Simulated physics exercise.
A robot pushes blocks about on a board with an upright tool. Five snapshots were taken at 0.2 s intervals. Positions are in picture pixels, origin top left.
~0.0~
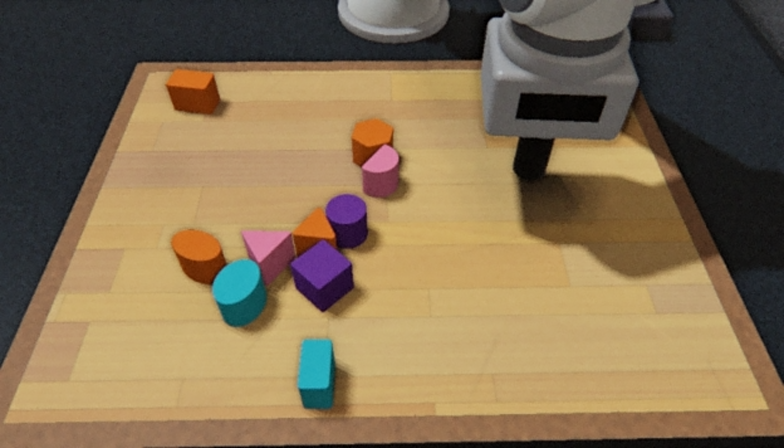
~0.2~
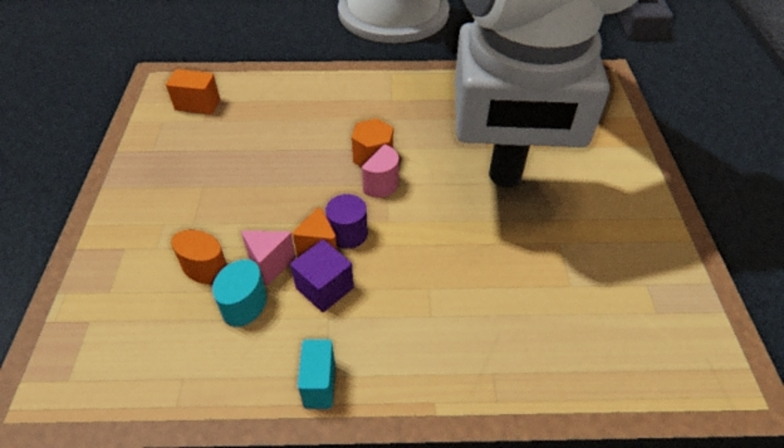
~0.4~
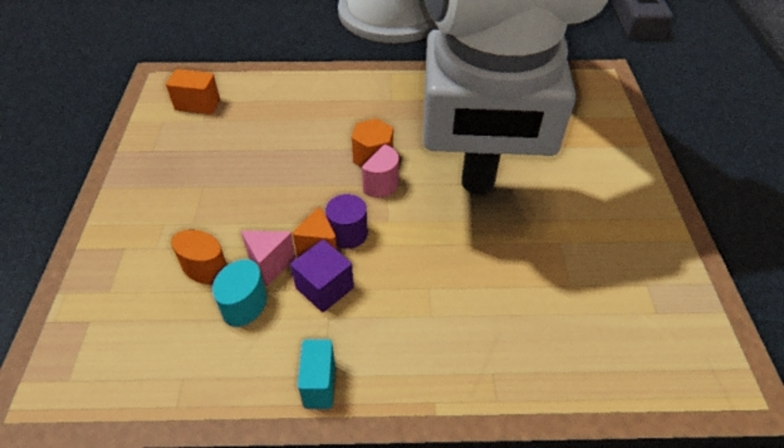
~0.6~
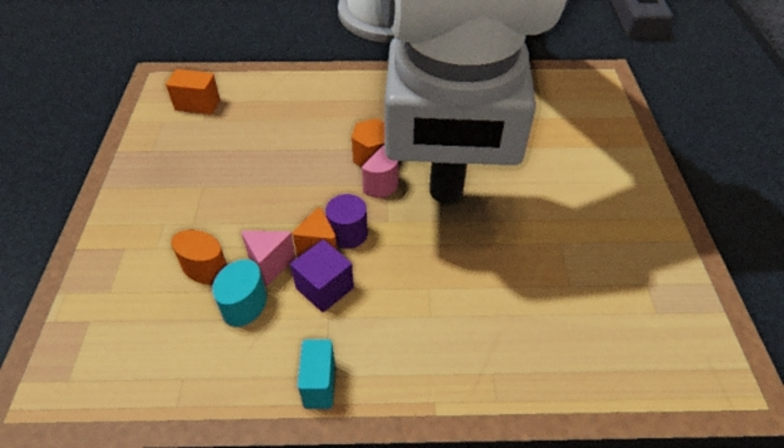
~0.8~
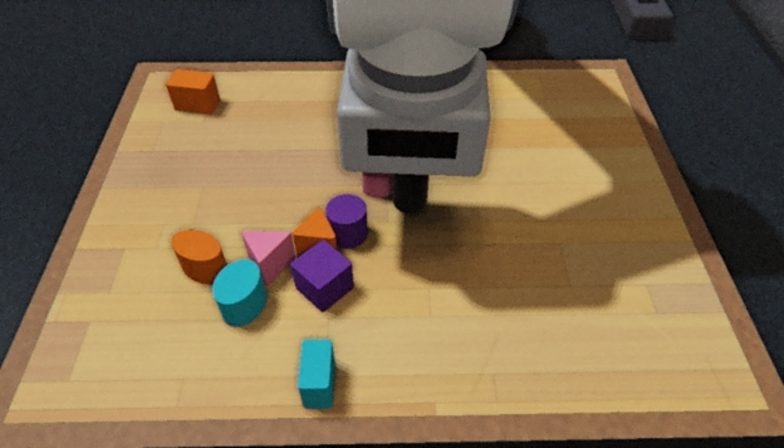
A robot arm moves its upright tool left across the board while the blocks stay still.
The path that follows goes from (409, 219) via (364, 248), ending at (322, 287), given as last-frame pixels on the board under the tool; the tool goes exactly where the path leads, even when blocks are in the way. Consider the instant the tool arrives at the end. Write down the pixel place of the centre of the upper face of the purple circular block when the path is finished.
My estimate: (323, 212).
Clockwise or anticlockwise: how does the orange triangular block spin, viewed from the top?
From above, it turns counterclockwise.
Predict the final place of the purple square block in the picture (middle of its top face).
When the path ends, it will be at (295, 294).
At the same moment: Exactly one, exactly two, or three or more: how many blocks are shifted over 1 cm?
My forecast: 3 or more.
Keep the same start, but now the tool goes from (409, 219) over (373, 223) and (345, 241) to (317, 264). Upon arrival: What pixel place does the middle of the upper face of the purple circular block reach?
Located at (274, 252).
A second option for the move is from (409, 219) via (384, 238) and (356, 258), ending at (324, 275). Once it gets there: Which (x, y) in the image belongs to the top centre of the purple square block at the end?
Expect it around (300, 282).
What follows on the original path. One third of the way, tool (378, 221); orange triangular block (310, 226), turned 15° anticlockwise; purple circular block (339, 209).
Two thirds of the way, tool (347, 244); pink triangular block (256, 242), turned 15° anticlockwise; orange triangular block (296, 230), turned 25° anticlockwise; purple circular block (323, 212).
At the end, tool (319, 270); pink triangular block (256, 242), turned 15° anticlockwise; orange triangular block (296, 230), turned 25° anticlockwise; purple square block (295, 294), turned 15° anticlockwise; purple circular block (323, 212).
